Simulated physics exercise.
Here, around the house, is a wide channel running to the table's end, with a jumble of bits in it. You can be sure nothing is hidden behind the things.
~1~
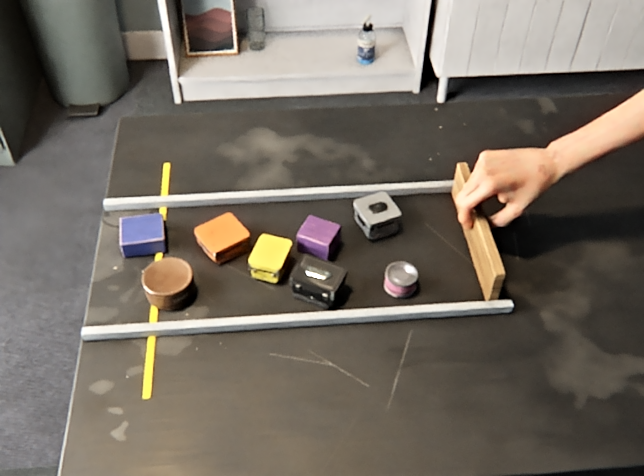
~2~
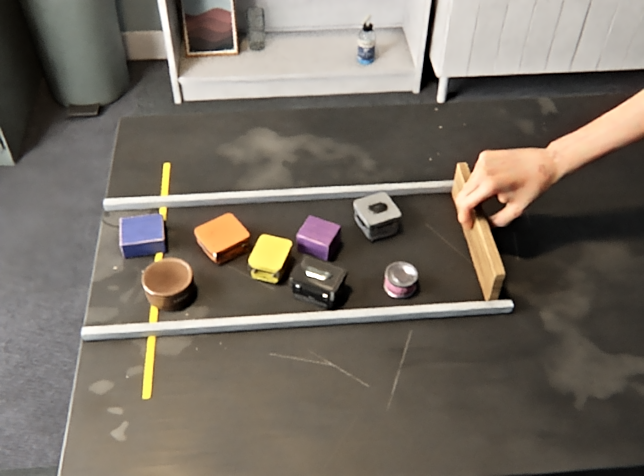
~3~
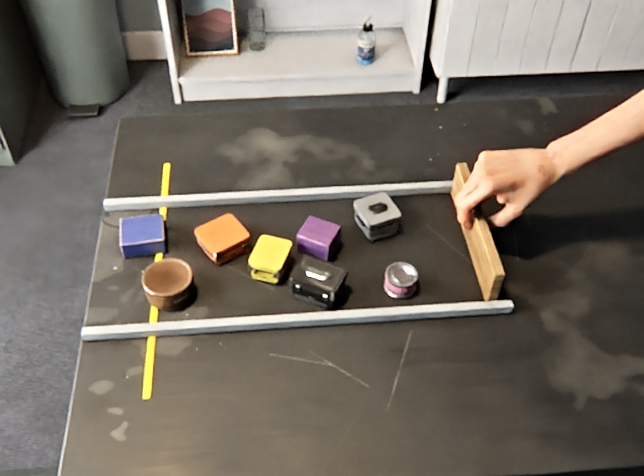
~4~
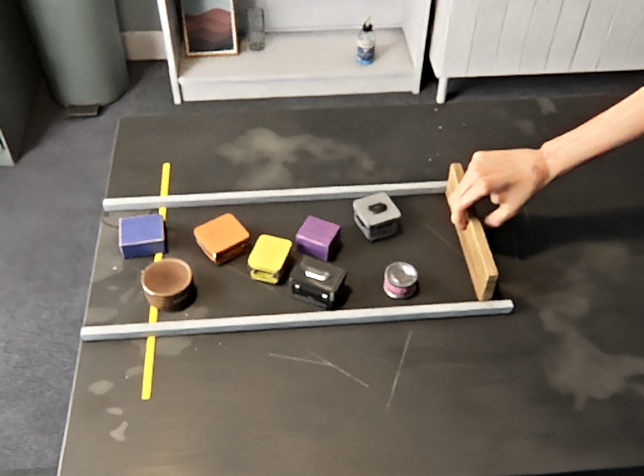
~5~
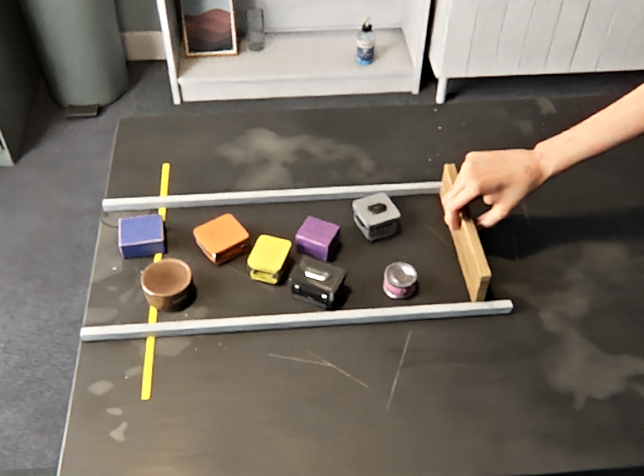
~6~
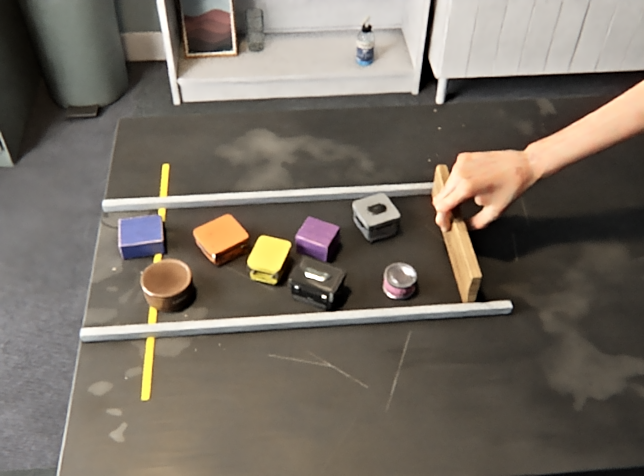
On a dark table, a hand slides a wooden board slightly left between two rails.
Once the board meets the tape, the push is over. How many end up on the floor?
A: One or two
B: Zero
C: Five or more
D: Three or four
One or two.
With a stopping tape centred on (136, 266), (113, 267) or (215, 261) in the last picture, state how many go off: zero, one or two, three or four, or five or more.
More than four; at least five; no fall at all.
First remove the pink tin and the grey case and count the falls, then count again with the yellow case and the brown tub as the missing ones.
2 and 1.
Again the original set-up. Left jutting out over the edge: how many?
3.
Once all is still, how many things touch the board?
3 of them.
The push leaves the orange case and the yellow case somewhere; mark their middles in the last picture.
Look around (101, 238) for the first and around (96, 274) for the second.
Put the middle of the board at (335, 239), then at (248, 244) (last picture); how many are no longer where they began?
Counts: 5 and 7.
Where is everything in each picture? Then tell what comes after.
Blue block (144, 235); brown tub (169, 284); orange case (223, 239); board (476, 230); tape (158, 264), in the first picture.
Brown tub (169, 284); board (476, 230), in the second picture.
Orange case (223, 240); purple block (319, 239), in the third picture.
Blue block (143, 236); grey case (376, 217), in the fourth picture.
Brown tub (169, 285); yellow case (270, 260), in the fifth picture.
Blue block (142, 236); brown tub (168, 285); orange case (222, 241); board (455, 232); tape (157, 265), in the sixth picture.
A little later, none off yet; blue block at rest near (142, 236); brown tub at rest near (168, 285); orange case at rest near (222, 241).
Next, none off yet; blue block at rest near (142, 236); brown tub at rest near (168, 285); orange case at rest near (214, 237).
Later still, none off yet; blue block shifted about its own width near (102, 236); brown tub shifted about its own width near (99, 286); orange case shifted well along near (145, 236).
When it is over, the number that fall off is one or two; down, brown tub and blue block.
